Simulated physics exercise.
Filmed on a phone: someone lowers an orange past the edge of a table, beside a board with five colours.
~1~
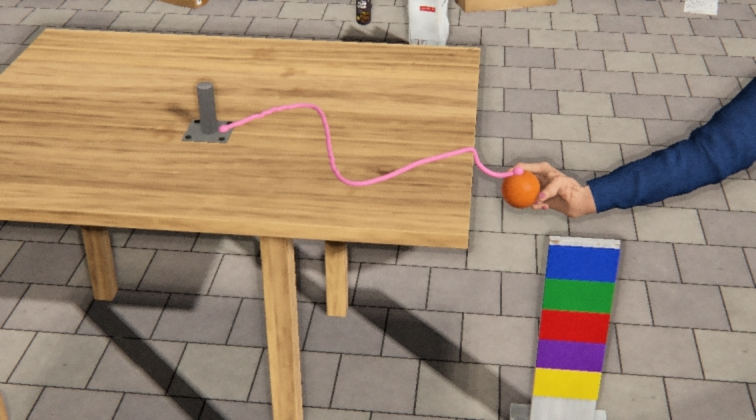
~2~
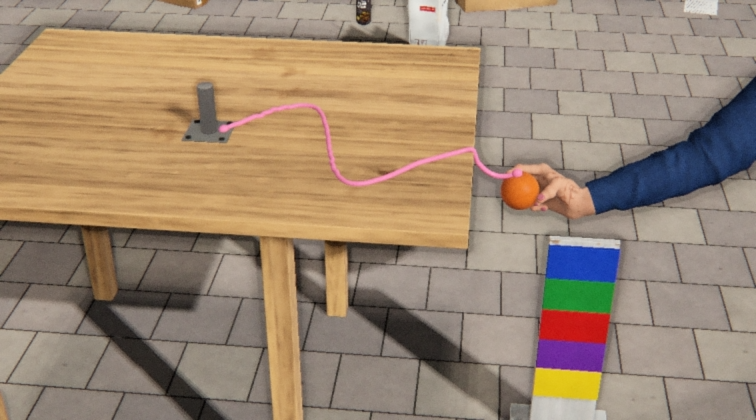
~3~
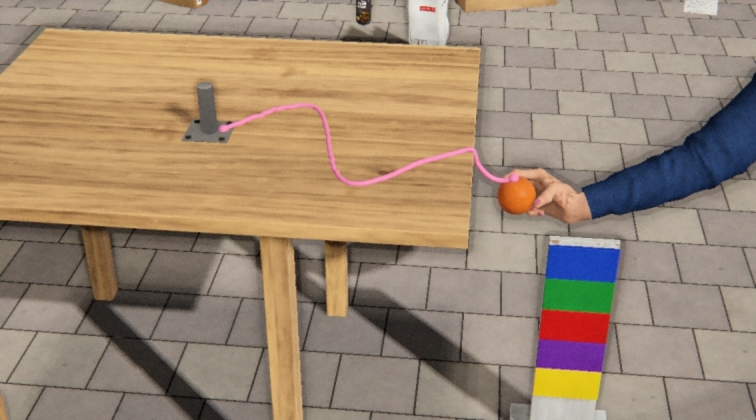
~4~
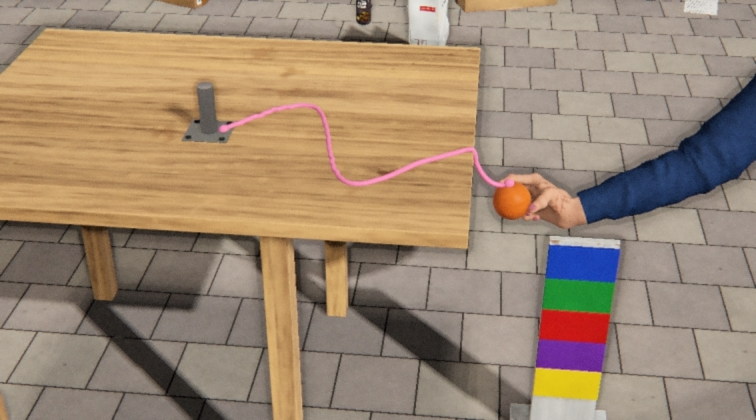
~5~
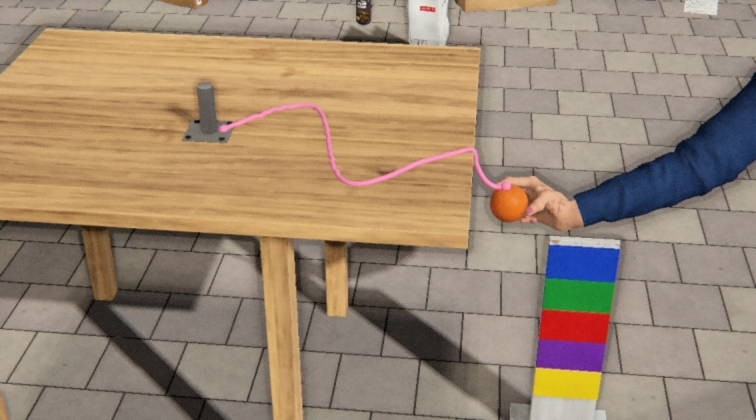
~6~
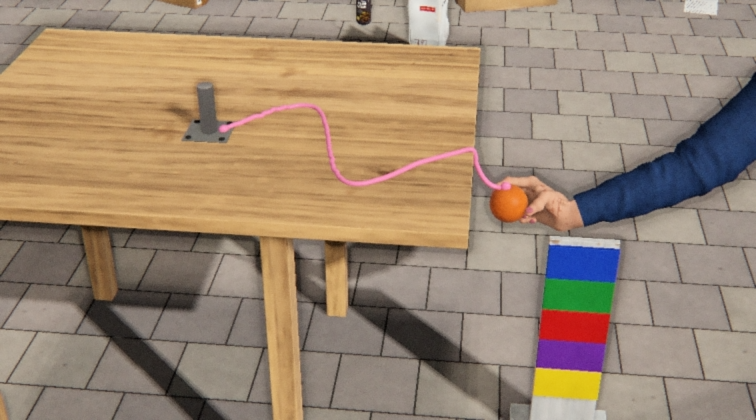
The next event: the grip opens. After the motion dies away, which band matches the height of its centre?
The purple one.
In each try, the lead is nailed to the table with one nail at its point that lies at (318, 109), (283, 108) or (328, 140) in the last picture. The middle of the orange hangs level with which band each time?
Red, then red, then green.
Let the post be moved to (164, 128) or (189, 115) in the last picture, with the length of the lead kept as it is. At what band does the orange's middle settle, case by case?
First try: Red; second try: Red.
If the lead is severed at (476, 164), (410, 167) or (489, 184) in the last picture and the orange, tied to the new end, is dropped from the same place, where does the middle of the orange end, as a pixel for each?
Well, that gives around (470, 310) the first time, (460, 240) the next and (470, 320) the last.
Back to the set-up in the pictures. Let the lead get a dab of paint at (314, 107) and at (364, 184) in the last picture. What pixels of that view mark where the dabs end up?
First: (333, 136). Second: (473, 179).
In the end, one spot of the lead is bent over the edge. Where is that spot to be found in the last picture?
That point sits at about (337, 172).
A little later, orange near (475, 338); level with purple.
Next, orange near (460, 331); level with purple.
When it is over, orange near (461, 336); level with purple. The purple one.
